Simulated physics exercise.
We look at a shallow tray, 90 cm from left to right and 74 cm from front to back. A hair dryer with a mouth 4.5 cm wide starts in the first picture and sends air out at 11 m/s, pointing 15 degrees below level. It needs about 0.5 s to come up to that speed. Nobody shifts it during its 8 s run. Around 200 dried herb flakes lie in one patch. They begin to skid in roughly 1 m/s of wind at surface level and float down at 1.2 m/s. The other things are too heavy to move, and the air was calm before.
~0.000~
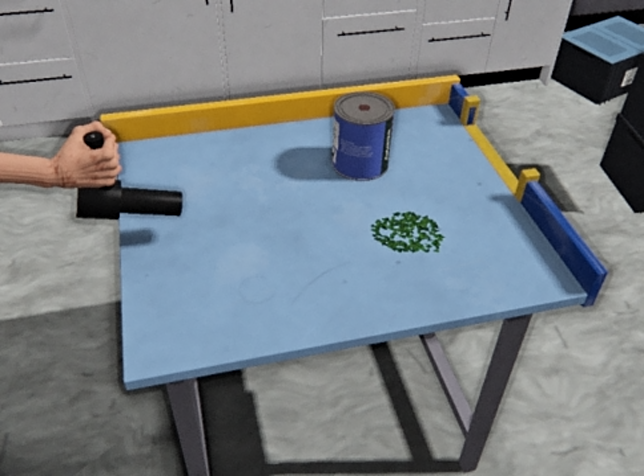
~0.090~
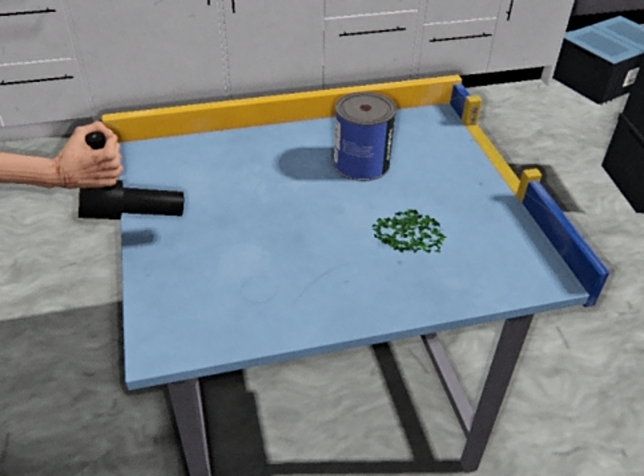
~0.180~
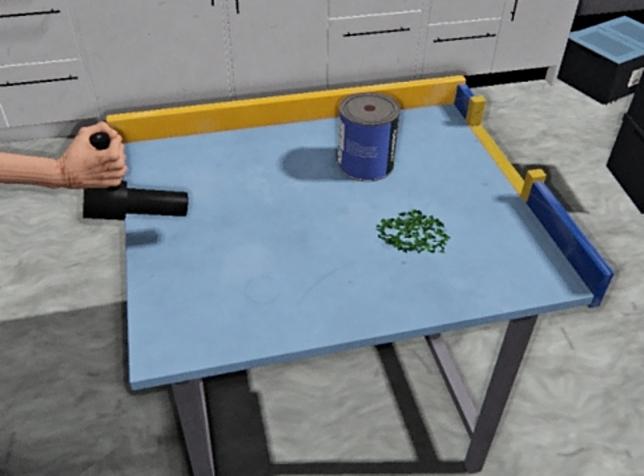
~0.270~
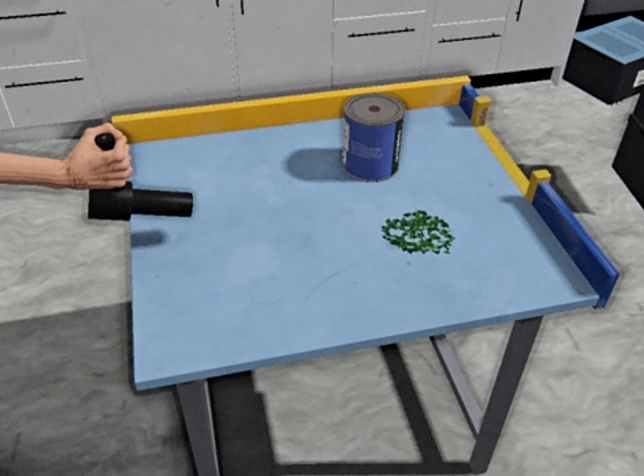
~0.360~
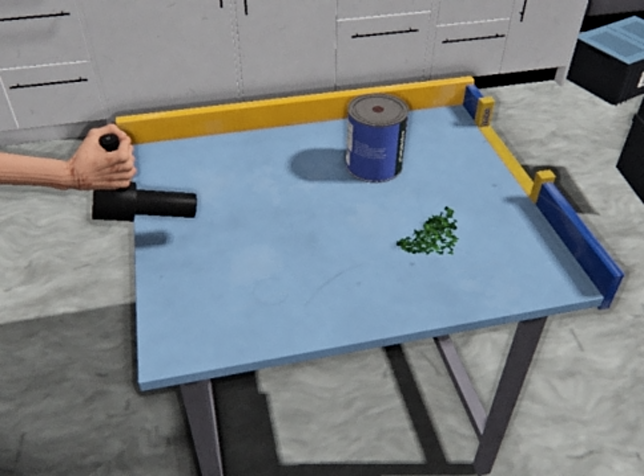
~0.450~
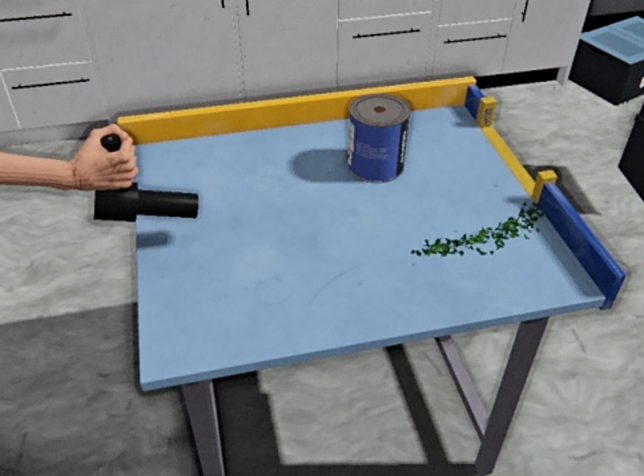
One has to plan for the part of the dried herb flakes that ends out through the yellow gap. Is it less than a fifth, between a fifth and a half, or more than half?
By then under a fifth are out through the yellow gap.
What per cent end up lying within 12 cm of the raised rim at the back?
Some 0 per cent.
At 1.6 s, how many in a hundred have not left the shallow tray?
Some 0 per cent.
After 1.6 s, 0 % are out through the yellow gap; 100 % have settled or left.
After 2.6 s, 0 % are out through the yellow gap; 100 % have settled or left.
After 4.4 s, 0 % are out through the yellow gap; 100 % have settled or left.
After 8.0 s, at the end, 0 % are out through the yellow gap.
